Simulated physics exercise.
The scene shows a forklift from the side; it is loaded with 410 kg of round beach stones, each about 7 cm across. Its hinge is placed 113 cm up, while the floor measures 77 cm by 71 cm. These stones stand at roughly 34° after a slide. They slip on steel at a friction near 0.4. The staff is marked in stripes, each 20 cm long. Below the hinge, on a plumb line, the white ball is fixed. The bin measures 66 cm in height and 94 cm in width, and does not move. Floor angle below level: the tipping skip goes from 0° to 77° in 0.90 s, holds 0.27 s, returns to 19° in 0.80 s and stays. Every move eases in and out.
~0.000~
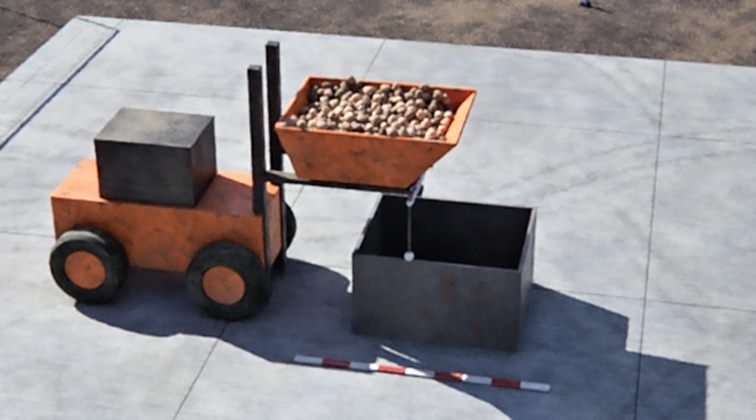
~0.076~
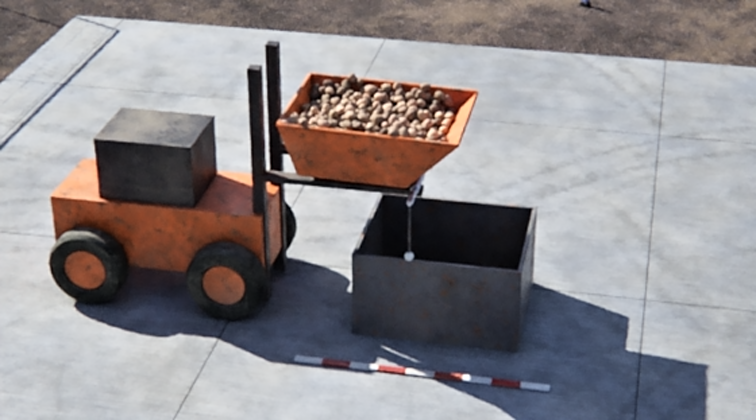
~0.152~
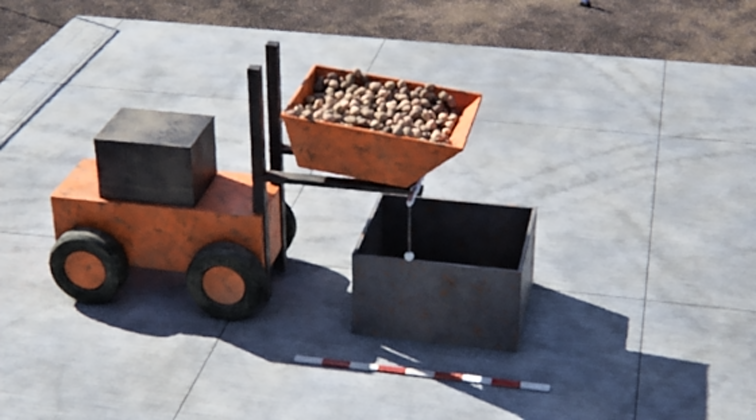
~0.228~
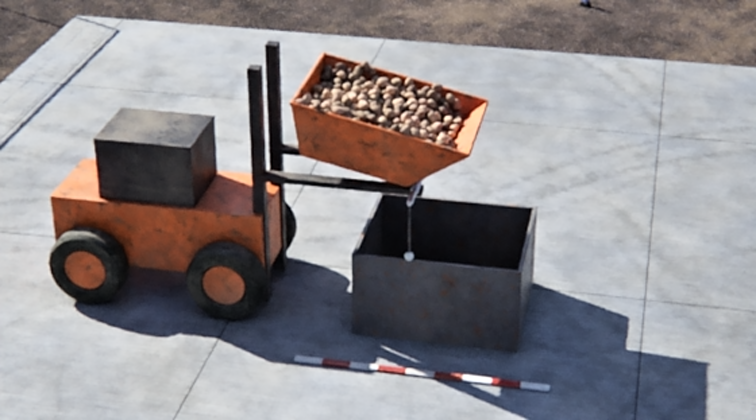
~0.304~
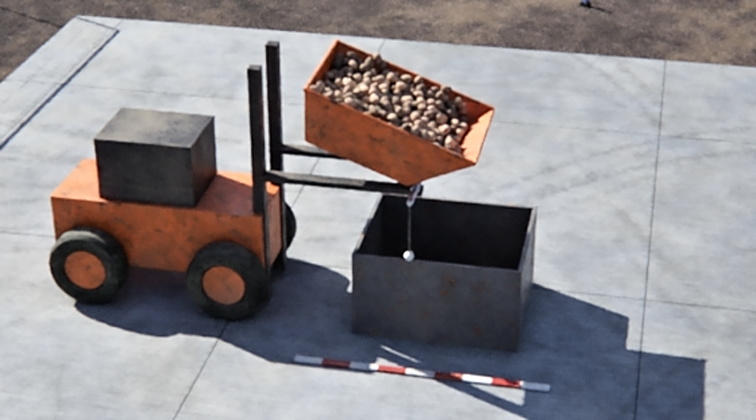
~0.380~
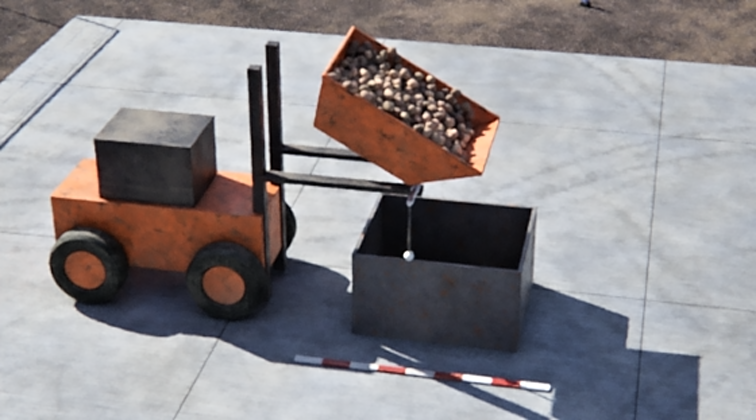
An orange forklift stood still on a concrete slab, holding a skip of round stones above a dark open bin, and the skip slowly tilted down to the right, its left end rising.
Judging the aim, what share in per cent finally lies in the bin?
15 %.
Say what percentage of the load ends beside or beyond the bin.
Around 85 percent of the load.
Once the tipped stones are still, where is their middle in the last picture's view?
About (605, 322).
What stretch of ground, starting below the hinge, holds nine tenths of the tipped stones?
Some 220 cm out from the hinge.
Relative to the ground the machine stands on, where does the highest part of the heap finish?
The top of the heap ends up around 18 cm above that ground.
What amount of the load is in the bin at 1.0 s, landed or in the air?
About 10%.
After 0.7 s the floor is at 65°; 100 % in the tipping skip; the foremost stones are at (493, 172).
After 1.0 s the floor is at 77°; 68 % in the tipping skip, 12 % in the bin, 21 % beside or beyond the bin; the foremost stones are at (560, 254).
After 2.4 s the floor is at 19°; 0 % in the tipping skip, 13 % in the bin, 86 % beside or beyond the bin; the foremost stones are past the picture's edge.
After 4.9 s the floor is at 19°; 0 % in the tipping skip, 13 % in the bin, 86 % beside or beyond the bin; the foremost stones are past the picture's edge.
